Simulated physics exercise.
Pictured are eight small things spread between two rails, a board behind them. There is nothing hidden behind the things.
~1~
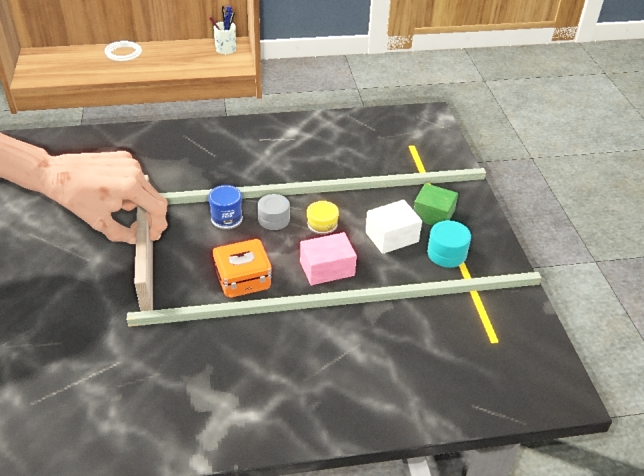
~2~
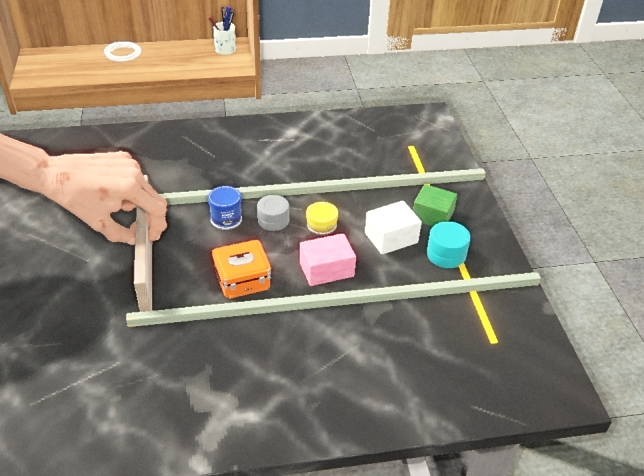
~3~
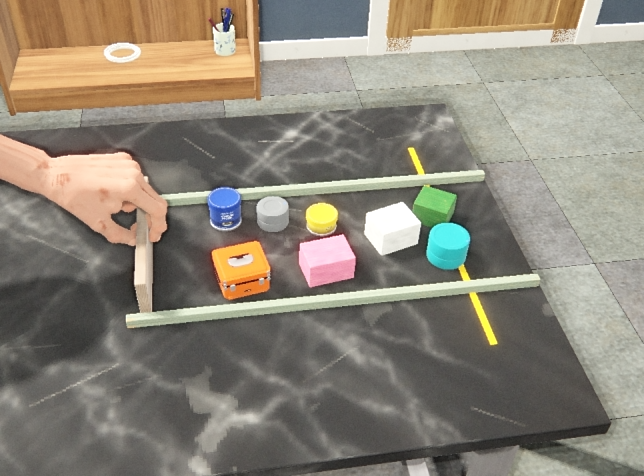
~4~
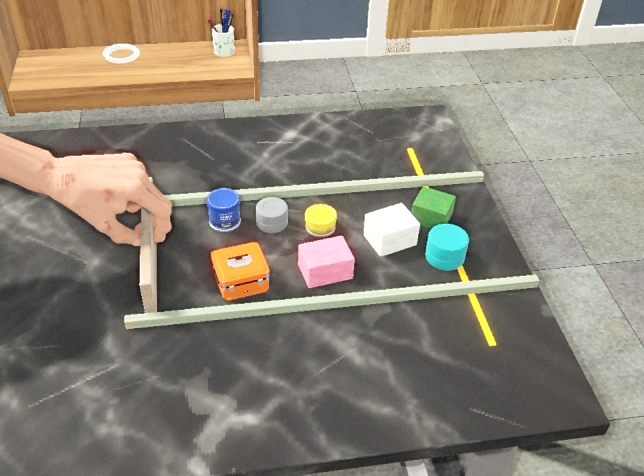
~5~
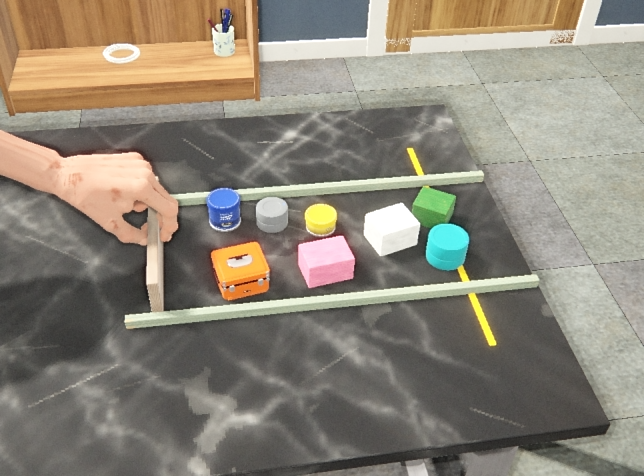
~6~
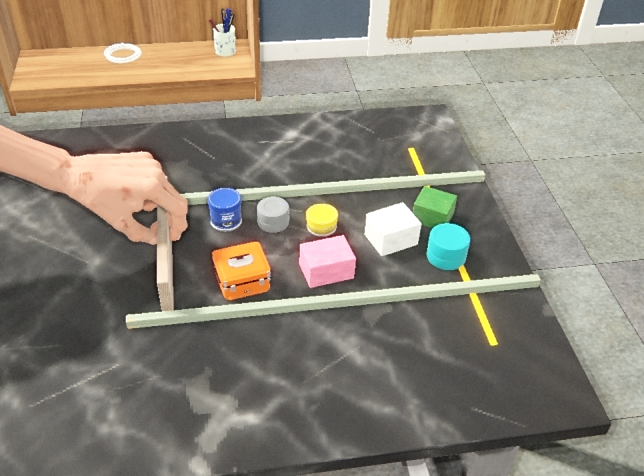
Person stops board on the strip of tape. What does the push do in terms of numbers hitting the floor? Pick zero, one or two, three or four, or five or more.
It sends one or two to the floor.
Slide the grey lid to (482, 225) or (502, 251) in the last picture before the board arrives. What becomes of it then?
Well, the grey lid fails to stay the first time and fails to stay the second time.
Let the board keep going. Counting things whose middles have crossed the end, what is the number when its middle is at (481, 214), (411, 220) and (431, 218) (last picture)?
4; 1; 1.
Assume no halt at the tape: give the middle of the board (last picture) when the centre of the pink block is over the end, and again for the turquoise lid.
The middle is at (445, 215) when it's the pink block, and at (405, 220) when it's the turquoise lid.
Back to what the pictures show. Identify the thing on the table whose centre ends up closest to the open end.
The pink block.
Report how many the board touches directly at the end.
All in all, 4.
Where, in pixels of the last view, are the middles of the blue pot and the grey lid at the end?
You'll find the blue pot at roughly (447, 183) and the grey lid at roughly (455, 206).
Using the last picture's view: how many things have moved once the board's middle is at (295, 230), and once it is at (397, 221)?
The count is 6 at the first point and 8 at the second.
Soon after, none off yet; green block at rest near (434, 209); turquoise lid at rest near (448, 247); white block at rest near (392, 229).
Then, none off yet; green block at rest near (436, 204); turquoise lid moved about its own width near (472, 245); white block moved about its own width near (420, 224).
At rest, the number that fall off is one or two; fallen, turquoise lid.
